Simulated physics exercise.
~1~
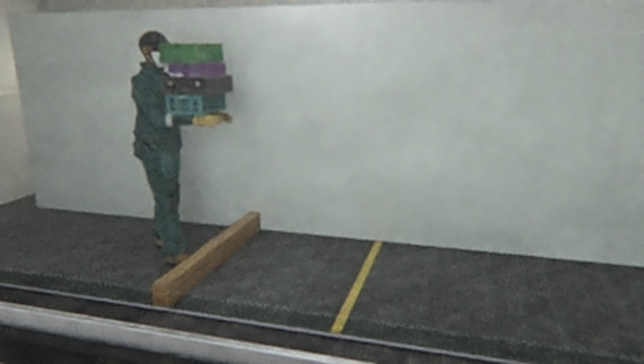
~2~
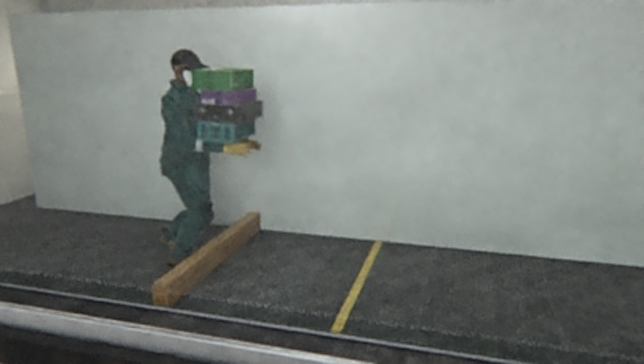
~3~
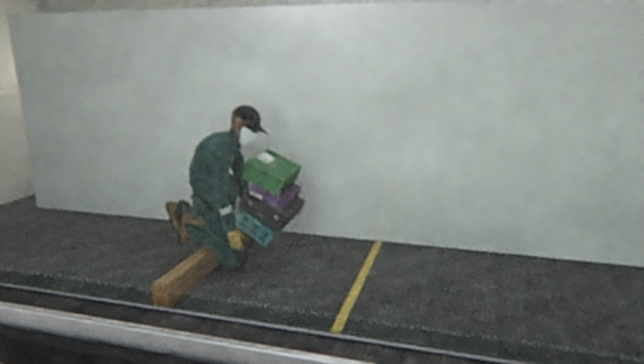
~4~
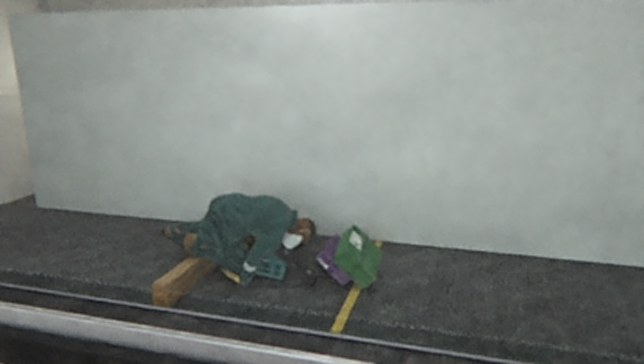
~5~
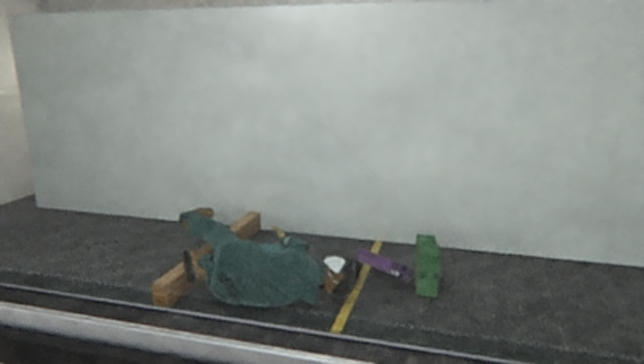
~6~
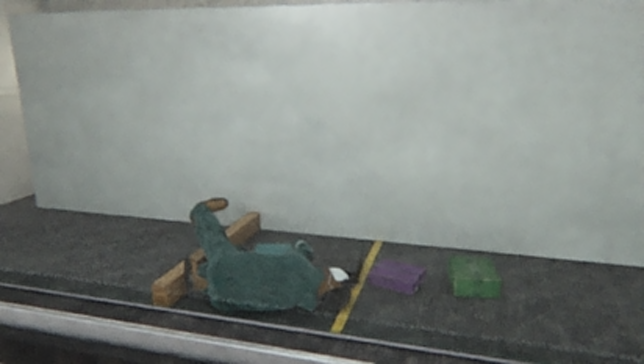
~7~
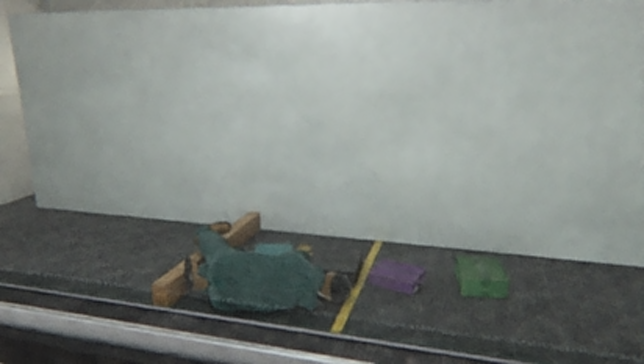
A courier in dark green overalls and a cap, seen from a fixed, slightly raised side view, carries a stack of boxes in both arms on a dark grey floor before a pale wall. Green tops the pile, then purple, black and teal, while a wooden rail and a yellow line cross the floor. The courier slides right, catches at the rail and pitches forward over it as the stack tips. The body crumples face down and the boxes spill rightward. The green parcel tumbles beyond the purple carton, both past the line, while the courier lies limp short of it.
